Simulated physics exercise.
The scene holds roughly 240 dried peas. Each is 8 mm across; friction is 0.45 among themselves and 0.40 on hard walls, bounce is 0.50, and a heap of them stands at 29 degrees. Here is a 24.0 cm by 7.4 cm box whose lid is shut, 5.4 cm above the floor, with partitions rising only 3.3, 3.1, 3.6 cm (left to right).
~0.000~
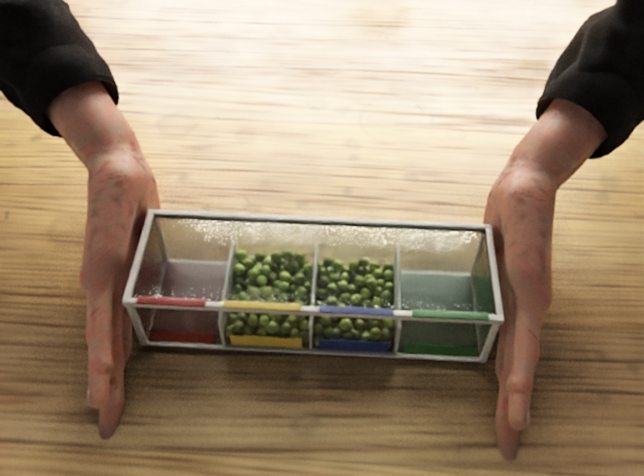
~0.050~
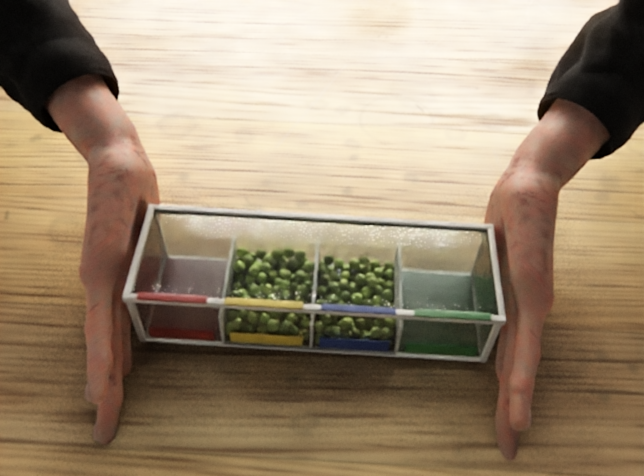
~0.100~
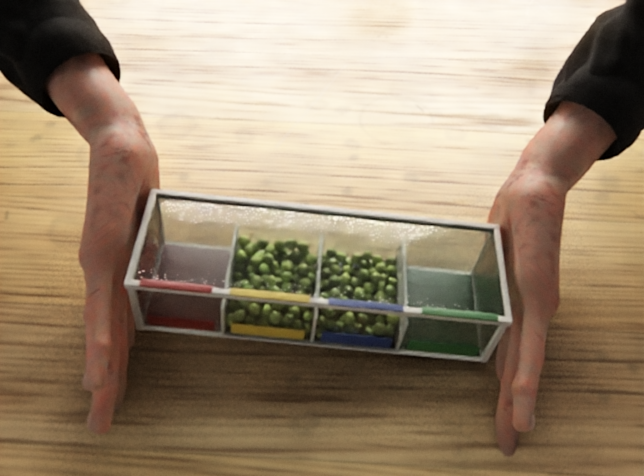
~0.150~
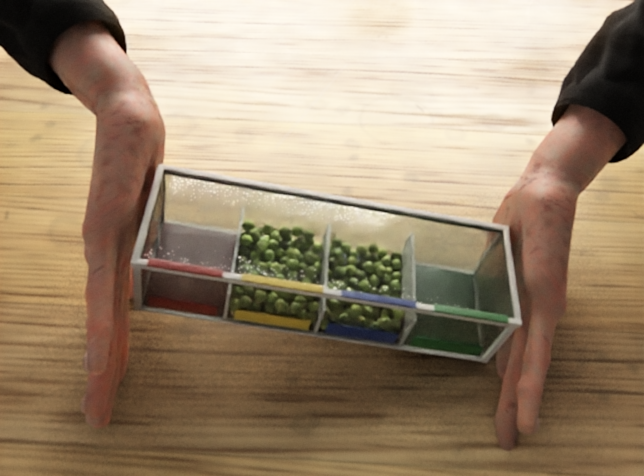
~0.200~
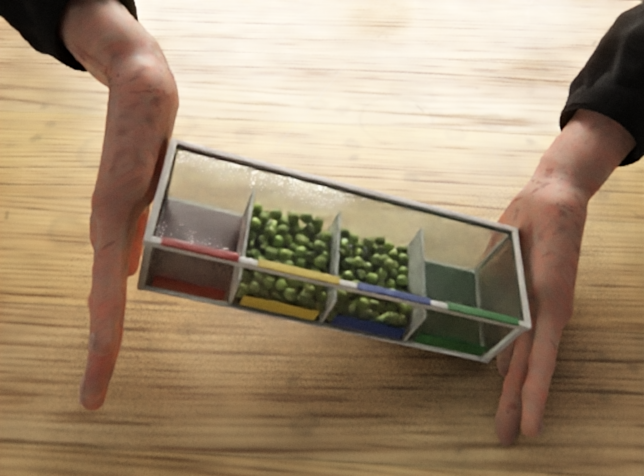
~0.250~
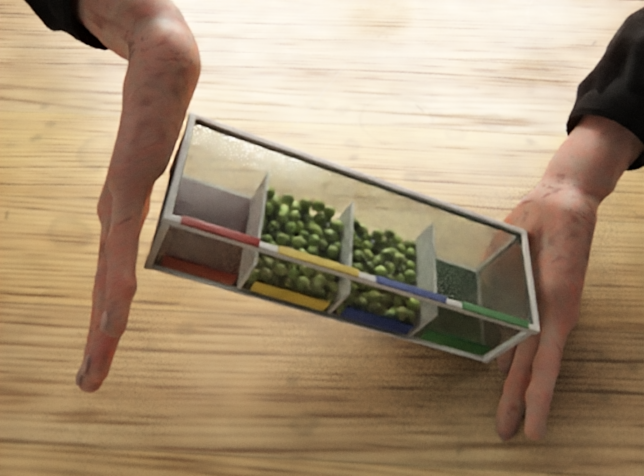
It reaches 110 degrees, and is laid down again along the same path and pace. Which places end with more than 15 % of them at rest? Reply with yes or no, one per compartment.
Red no, blue yes, green yes, yellow no.
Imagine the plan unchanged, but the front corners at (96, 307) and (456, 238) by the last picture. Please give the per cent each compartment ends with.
Red 75 %; blue 0 %; green 0 %; yellow 25 %.
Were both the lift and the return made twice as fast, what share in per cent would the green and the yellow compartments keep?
You'd end up with green at 15 percent and yellow at 10 percent.
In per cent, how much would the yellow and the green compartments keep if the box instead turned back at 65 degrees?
The yellow compartment would hold 45 per cent, the green one 5 per cent.
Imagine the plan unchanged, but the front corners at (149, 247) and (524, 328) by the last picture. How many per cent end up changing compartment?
In that case close to 75 per cent.
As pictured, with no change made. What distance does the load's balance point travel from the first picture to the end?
Around 7.5 centimetres.
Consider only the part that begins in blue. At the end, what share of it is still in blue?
Around 60 per cent of it.
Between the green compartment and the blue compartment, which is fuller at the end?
It's the green one that holds more.
After 1.03 s, tilt 109 degrees; blue 55 %, green 25 %, yellow 20 %.
After 1.55 s, tilt 47 degrees; blue 40 %, green 55 %.
After 2.13 s, tilt 0 degrees; blue 40 %, green 55 %.
At rest (2.6 s), red 0 %, blue 40 %, green 55 %, yellow 5 %.
